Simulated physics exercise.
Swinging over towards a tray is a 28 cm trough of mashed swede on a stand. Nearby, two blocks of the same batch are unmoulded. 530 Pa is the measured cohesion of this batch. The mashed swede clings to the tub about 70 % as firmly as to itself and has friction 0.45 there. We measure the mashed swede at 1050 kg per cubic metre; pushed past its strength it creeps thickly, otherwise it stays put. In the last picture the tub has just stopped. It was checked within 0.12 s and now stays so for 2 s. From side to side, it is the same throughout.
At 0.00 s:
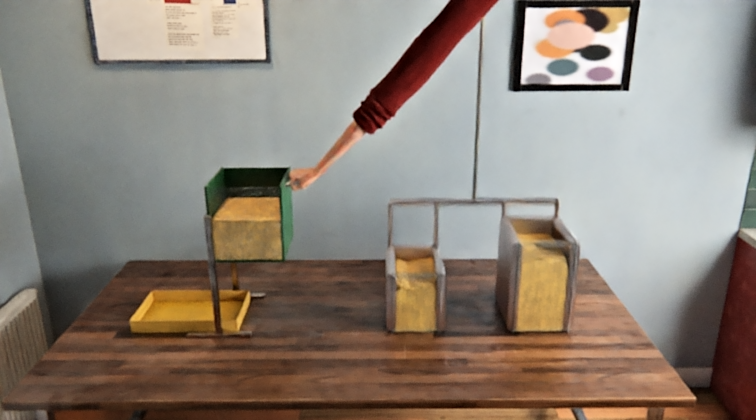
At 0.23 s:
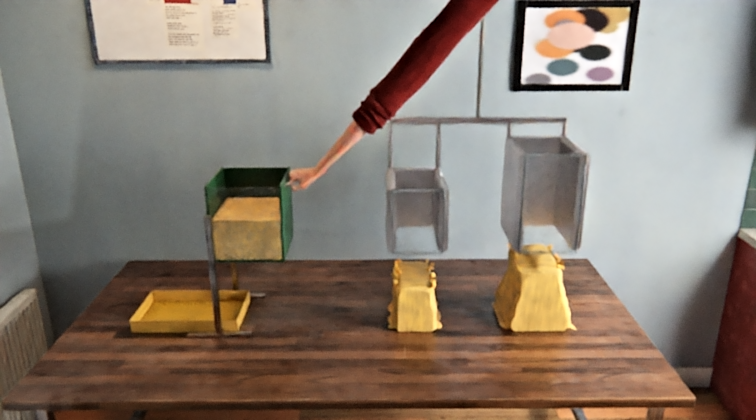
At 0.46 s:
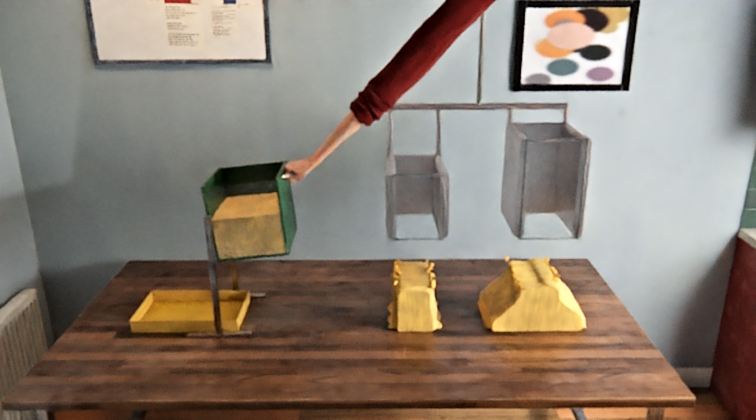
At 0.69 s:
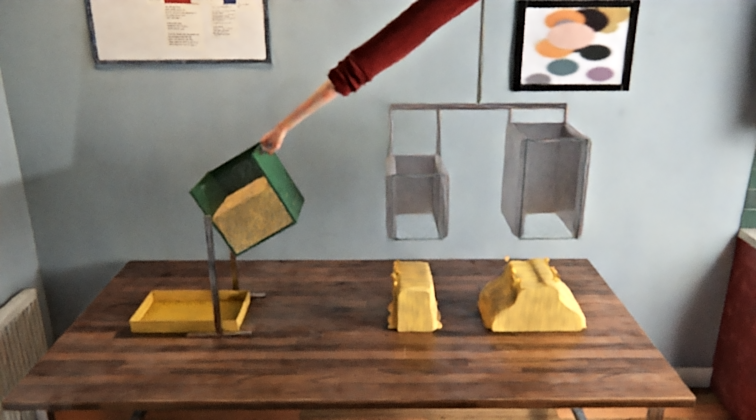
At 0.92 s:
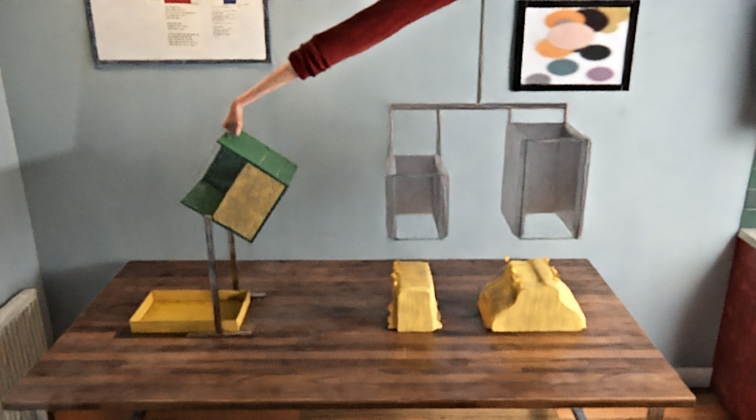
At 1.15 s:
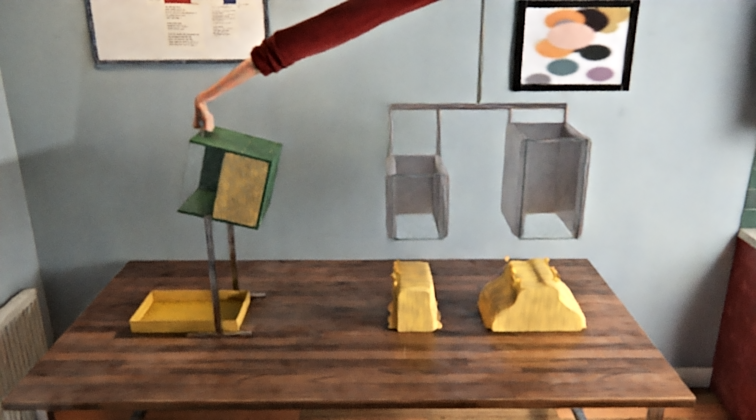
A hand in a dark red sleeve tilts a green trough of yellow mash on a stand, left of two yellow blocks on a brown wooden table, seen from the front in a grey-blue room. First, joined grey moulds rise off the blocks, and the right one slumps lower and wider. Then the trough swings steeply leftward above a shallow yellow tray, its mash staying inside.
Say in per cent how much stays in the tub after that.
Close to 100 percent stays in.
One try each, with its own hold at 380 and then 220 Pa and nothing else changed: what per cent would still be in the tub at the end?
Roughly 100 % followed by roughly 95 %.
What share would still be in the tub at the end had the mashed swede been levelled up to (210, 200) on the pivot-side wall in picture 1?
100 %.
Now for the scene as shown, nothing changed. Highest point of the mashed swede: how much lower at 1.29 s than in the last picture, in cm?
Around 0 cm below its level in the last picture.
After 1.29 s, the tub is at 75 degrees and holds 100 %.
After 1.46 s, the tub is at 75 degrees and holds 100 %.
After 1.63 s, the tub is at 75 degrees and holds 100 %.
After 1.80 s, the tub is at 75 degrees and holds 100 %.
After 3.15 s, at the end, the tub is at 75 degrees and holds 100 %.
